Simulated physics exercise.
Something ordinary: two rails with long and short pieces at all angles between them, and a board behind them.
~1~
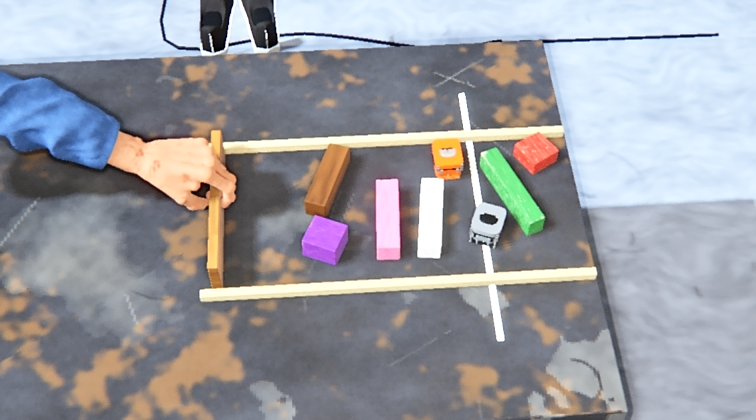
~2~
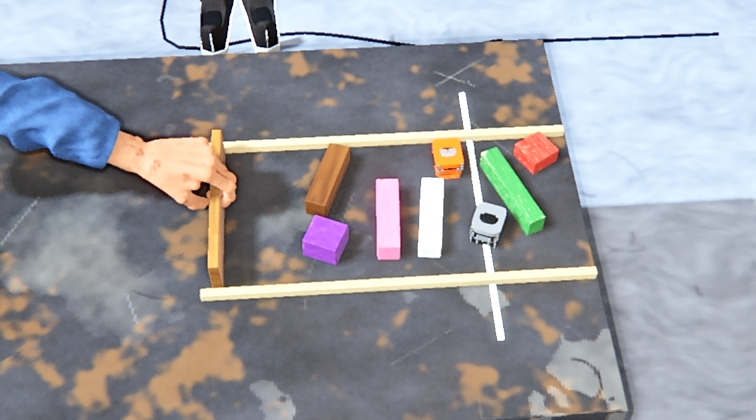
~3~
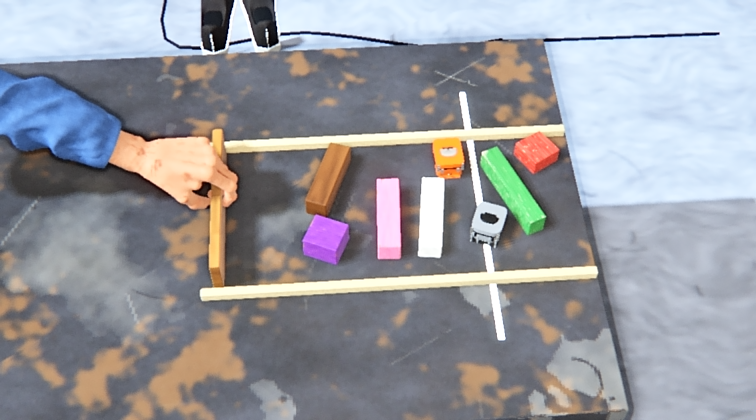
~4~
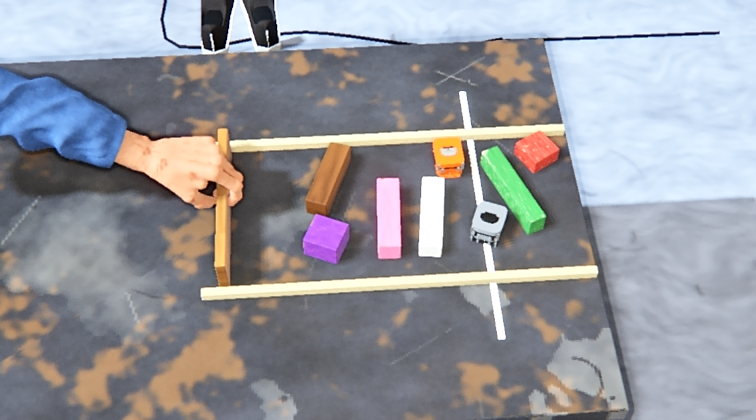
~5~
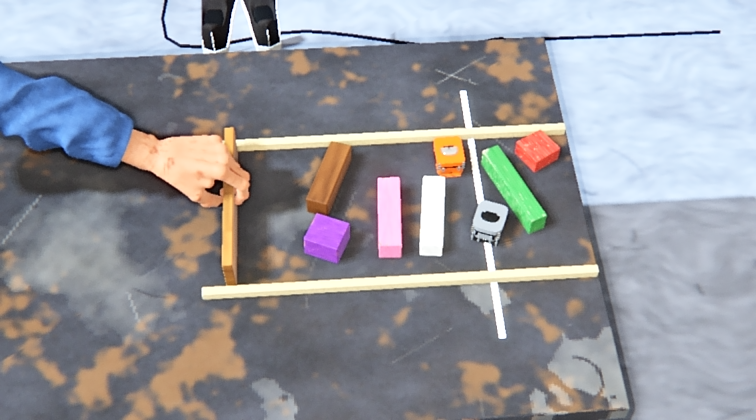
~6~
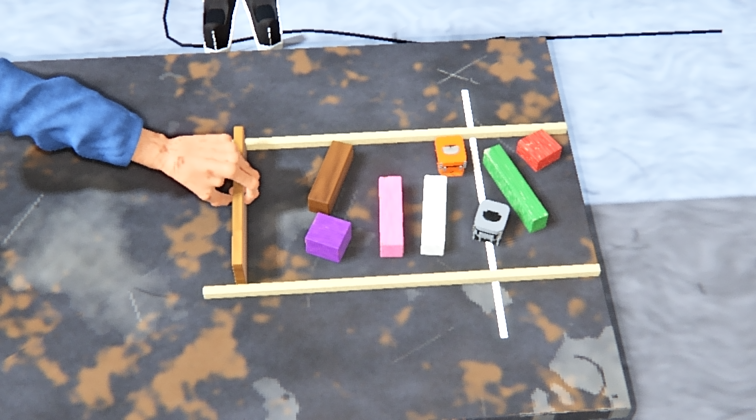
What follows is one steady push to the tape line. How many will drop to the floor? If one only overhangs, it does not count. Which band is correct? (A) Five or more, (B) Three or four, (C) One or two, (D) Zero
(D) Zero.
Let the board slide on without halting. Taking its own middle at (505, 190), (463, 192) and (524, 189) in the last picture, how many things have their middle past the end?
In order: 3, 0, 4.
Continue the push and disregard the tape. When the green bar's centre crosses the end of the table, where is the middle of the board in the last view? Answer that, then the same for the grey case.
First near (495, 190), second near (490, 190).
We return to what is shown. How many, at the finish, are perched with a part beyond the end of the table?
It totals 3.
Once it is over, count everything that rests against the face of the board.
That number would be 2.
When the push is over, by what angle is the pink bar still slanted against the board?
Some 5 degrees.
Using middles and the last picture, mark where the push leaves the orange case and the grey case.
First: About (511, 153); second: About (583, 219).
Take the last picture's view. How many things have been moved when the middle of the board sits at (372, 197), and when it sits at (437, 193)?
By then 4, and 7.
Early on, none off yet; red block at rest near (539, 150); green bar at rest near (515, 188); grey case at rest near (491, 222).
A while later, none off yet; red block at rest near (539, 150); green bar travelled a little near (536, 179); grey case travelled well along near (546, 221).
Finally, the number that fall off is zero.
